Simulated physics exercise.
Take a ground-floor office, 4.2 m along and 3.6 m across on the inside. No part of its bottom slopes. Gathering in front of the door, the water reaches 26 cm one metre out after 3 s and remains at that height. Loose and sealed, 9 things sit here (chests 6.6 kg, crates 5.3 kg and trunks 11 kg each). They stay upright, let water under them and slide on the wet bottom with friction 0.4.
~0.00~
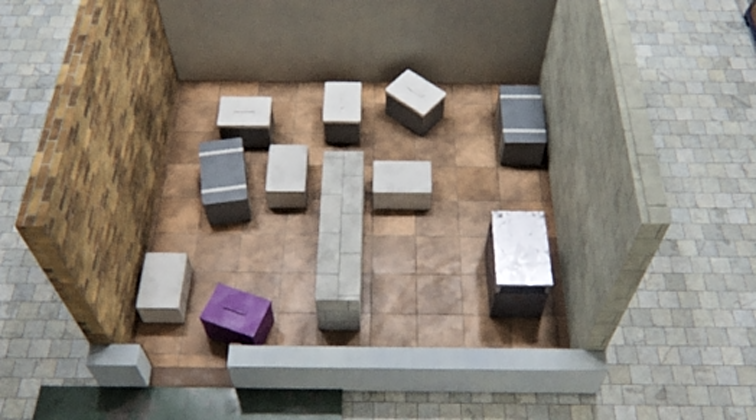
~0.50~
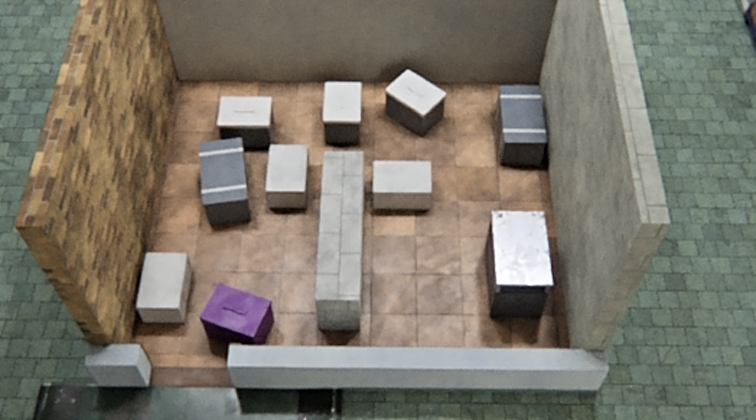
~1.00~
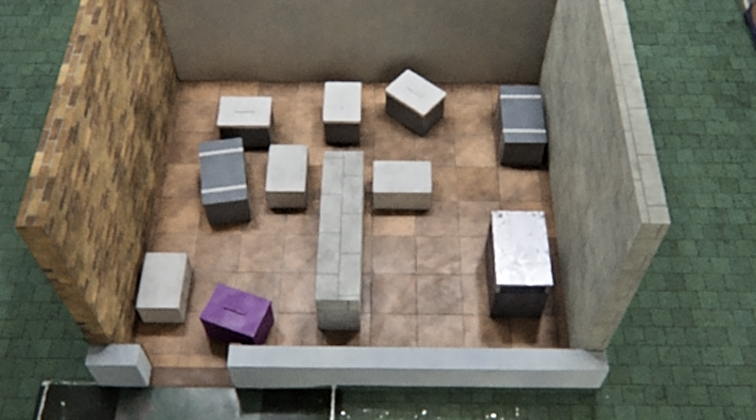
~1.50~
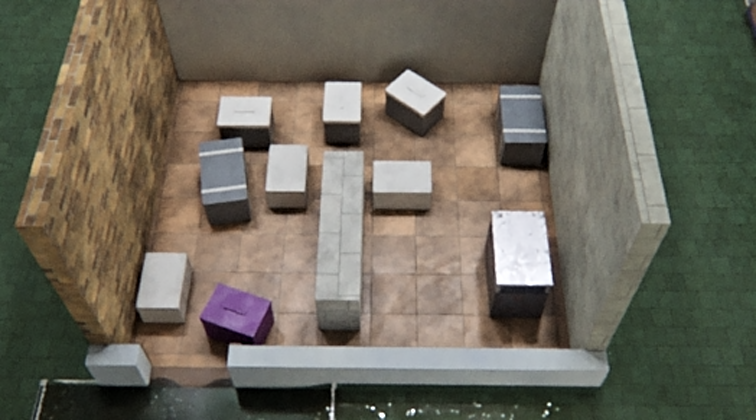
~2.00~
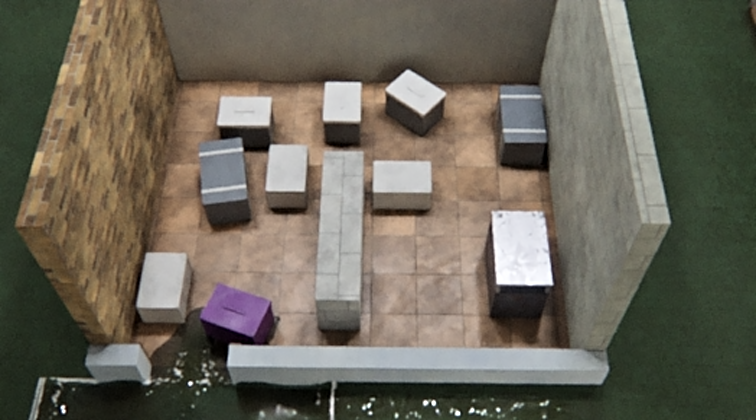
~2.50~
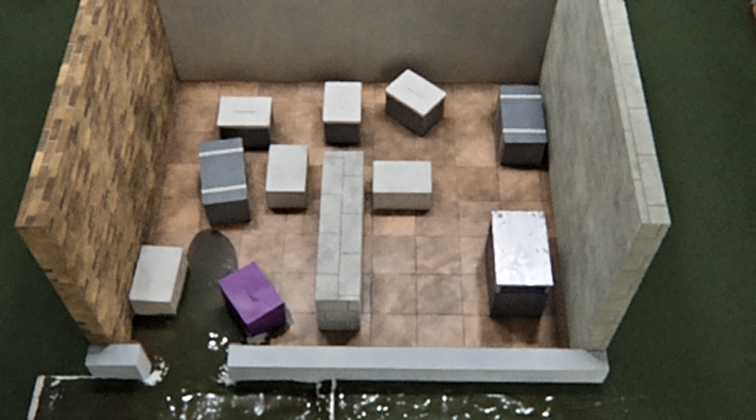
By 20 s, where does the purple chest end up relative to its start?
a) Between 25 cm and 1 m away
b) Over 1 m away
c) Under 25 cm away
Answer: B.
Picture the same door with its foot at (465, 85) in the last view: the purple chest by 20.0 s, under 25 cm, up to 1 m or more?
In that case the purple chest slides a little.
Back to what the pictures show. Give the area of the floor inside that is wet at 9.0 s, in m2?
Roughly 14 m2.
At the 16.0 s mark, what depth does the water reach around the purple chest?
Depth approx. 16 cm.
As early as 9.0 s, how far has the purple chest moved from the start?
Shift by then: About 250 cm.
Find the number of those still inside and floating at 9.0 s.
It comes to 8 of them.
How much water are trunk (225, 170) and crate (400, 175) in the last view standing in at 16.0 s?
I'd put it at 16 cm and 15 cm respectively.
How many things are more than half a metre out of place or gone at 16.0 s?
At that moment it comes to 9.
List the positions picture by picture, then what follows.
The first picture shows the purple chest at (235, 310) rests on the ground; water covers 0.0 m2; 0 of 9 have shifted.
The second picture shows the purple chest at (235, 310) rests on the ground; water covers 0.0 m2; 0 of 9 have shifted.
The third picture shows the purple chest at (235, 310) rests on the ground; water covers 0.0 m2; 0 of 9 have shifted.
The fourth picture shows the purple chest at (235, 310) rests on the ground; 0.0 m2 under water; 0 of 9 have shifted.
The fifth picture shows the purple chest at (235, 310), on the bottom; 0.3 m2 under water; 0 of 9 have shifted.
The sixth picture shows the purple chest at (250, 292), on the bottom, 22 cm from its start; water covers 1.1 m2; 2 of 9 have shifted.
After 4.0 s the purple chest is near (299, 252), 0.8 m from its start, afloat; 2 afloat.
After 9.0 s the purple chest is near (339, 100), 2.6 m from its start, afloat; 8 afloat.
After 16.0 s the purple chest is near (423, 185), 2.2 m from its start, afloat; 9 afloat.
After 20.0 s the purple chest is near (437, 110), 3.0 m from its start, afloat; 9 afloat.
